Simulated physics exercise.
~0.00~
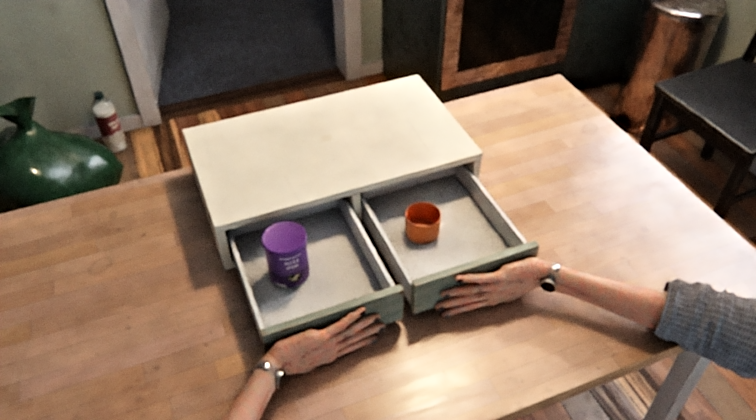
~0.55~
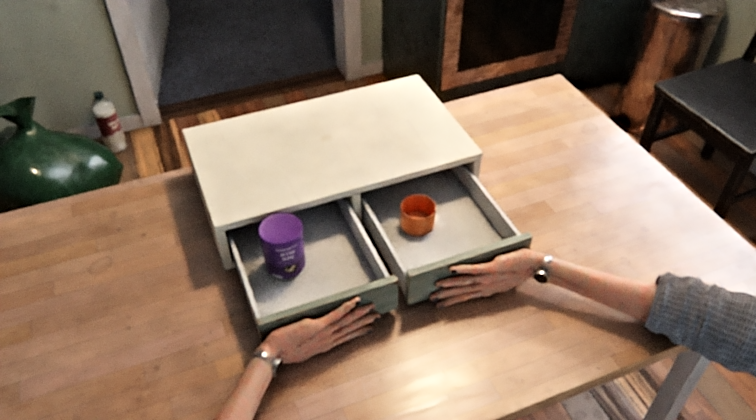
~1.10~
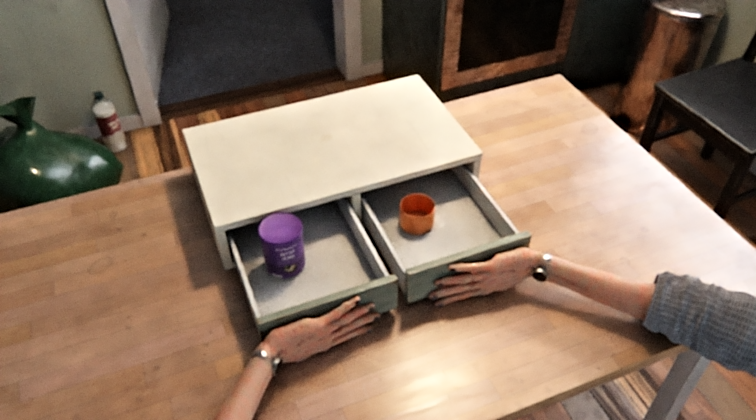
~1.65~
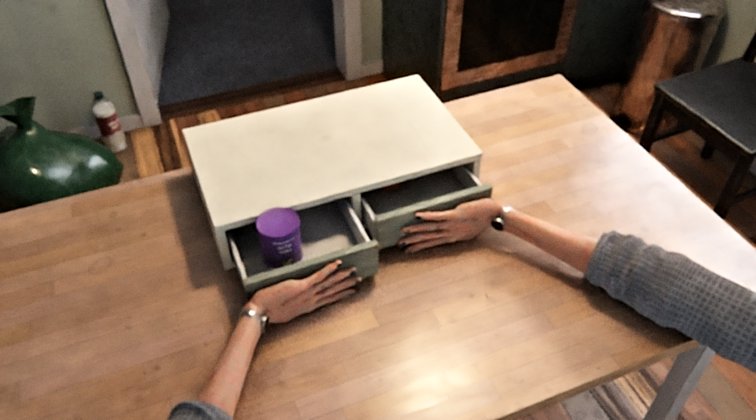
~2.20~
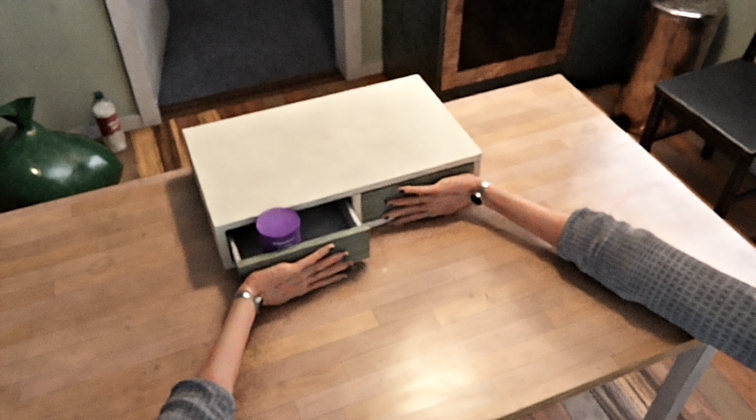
Two drawers holding a purple pot and an orange cup being pushed in by hands, the right closing, the left staying ajar.
